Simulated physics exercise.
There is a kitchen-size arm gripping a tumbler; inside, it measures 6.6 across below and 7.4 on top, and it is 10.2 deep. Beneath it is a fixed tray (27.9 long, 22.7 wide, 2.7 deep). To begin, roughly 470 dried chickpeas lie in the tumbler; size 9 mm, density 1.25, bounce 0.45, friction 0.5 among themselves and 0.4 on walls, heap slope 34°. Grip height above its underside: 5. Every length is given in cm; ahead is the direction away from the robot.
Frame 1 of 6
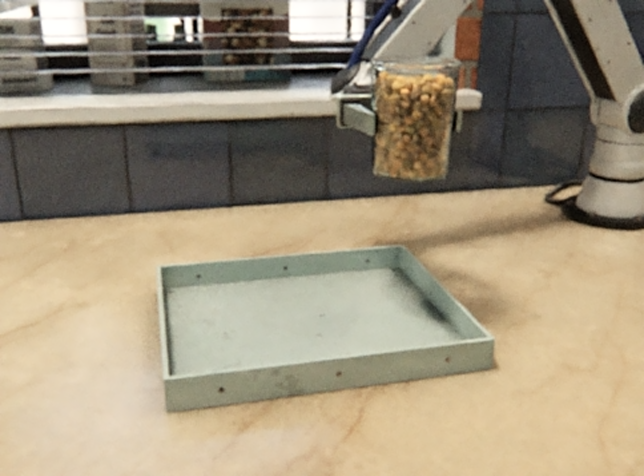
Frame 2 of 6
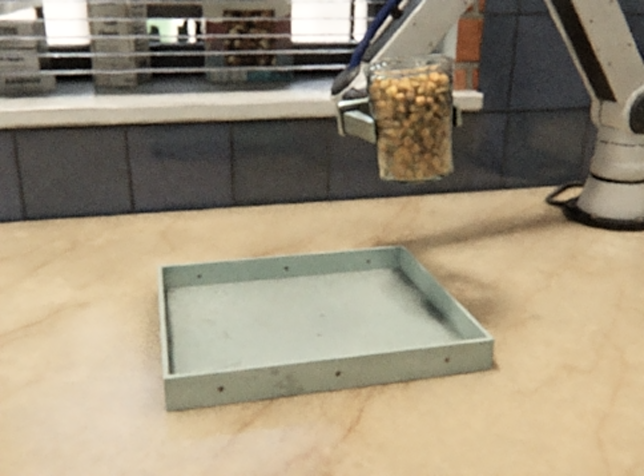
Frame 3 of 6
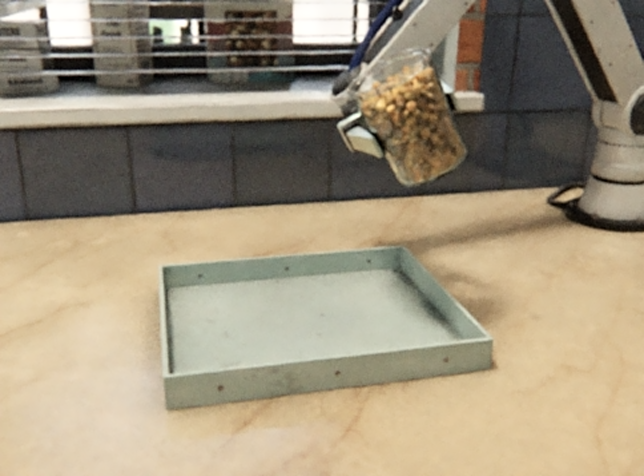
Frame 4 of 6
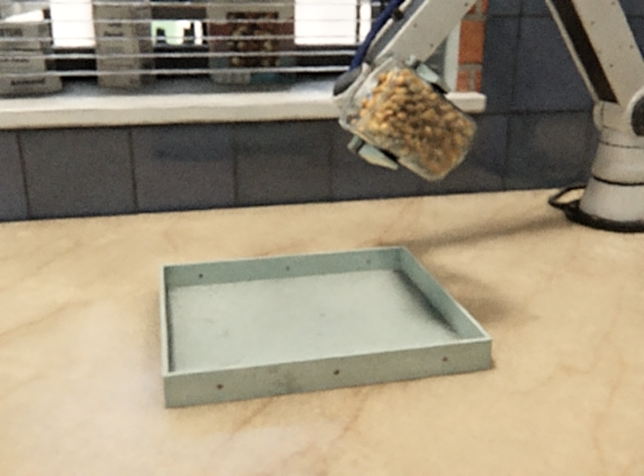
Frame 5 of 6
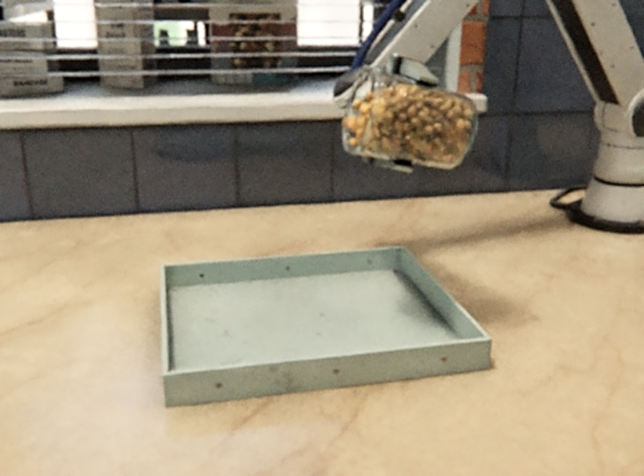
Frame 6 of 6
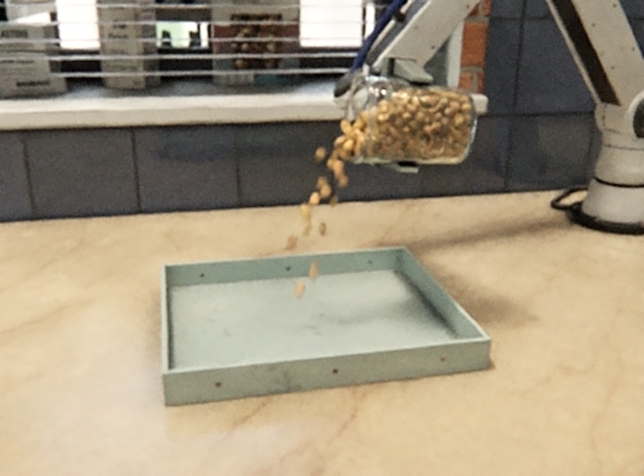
A clear tumbler of chickpeas tilts left in a robot arm's grip, pouring some out.
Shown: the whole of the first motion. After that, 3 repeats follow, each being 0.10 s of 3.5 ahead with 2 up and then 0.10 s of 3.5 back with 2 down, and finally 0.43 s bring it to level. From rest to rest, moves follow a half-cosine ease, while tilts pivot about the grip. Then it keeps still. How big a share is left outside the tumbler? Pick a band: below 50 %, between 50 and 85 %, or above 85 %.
The share falls above 85 %.
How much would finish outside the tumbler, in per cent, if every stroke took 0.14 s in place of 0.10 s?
I'd expect some 80 per cent.
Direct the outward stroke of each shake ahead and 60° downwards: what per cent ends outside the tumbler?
Result: Approx. 40 %.
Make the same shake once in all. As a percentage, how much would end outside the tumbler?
About 80 per cent in that case.
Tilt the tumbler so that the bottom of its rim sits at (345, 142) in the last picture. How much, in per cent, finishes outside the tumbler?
70 percent or so.
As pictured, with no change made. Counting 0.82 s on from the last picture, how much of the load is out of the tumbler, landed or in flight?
Close to 95 per cent of the load is out at that point.
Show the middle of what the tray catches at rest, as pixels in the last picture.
I'd point to somewhere near (234, 324).
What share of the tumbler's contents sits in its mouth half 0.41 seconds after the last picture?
Around 80 per cent of it.
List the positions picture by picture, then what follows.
The tumbler middle at (412, 120), level; upper third of the load around (413, 92), from x 380 to 450, top at y 75; 472 in the tumbler, in the first picture.
The tumbler middle at (412, 120), tilted 8° forward; upper third of the load around (412, 94), from x 375 to 445, top at y 75, in the second picture.
The tumbler middle at (412, 121), tilted 29° forward; upper third of the load around (408, 97), from x 365 to 455, top at y 70, in the third picture.
The tumbler middle at (411, 122), tilted 55° forward; upper third of the load around (404, 101), from x 355 to 465, top at y 75, in the fourth picture.
The tumbler middle at (411, 122), tilted 76° forward; upper third of the load around (410, 105), from x 350 to 465, top at y 90, in the fifth picture.
The tumbler middle at (410, 123), tilted 84° forward; upper third of the load around (421, 110), from x 290 to 465, top at y 90; 456 in the tumbler, 2 in the tray, 14 in flight or on a rim, in the sixth picture.
Then, 0.41 s on, tilted 84° forward, highest piece 20 above the table; 341 in the tray, 60 in the tumbler, 3 on the table or floor, 68 in flight or on a rim.
Then, 0.82 s on, tilted 39° forward, highest piece 22 above the table; 432 in the tray, 31 in the tumbler, 9 on the table or floor.
Then, 1.23 s on, level, highest piece 18 above the table; 432 in the tray, 31 in the tumbler, 9 on the table or floor.
Then, 2.28 s on, level, highest piece 18 above the table; 432 in the tray, 31 in the tumbler, 9 on the table or floor.
In the end, 432 in the tray, 31 in the tumbler, 9 on the table or floor. That is 93 % outside the tumbler.
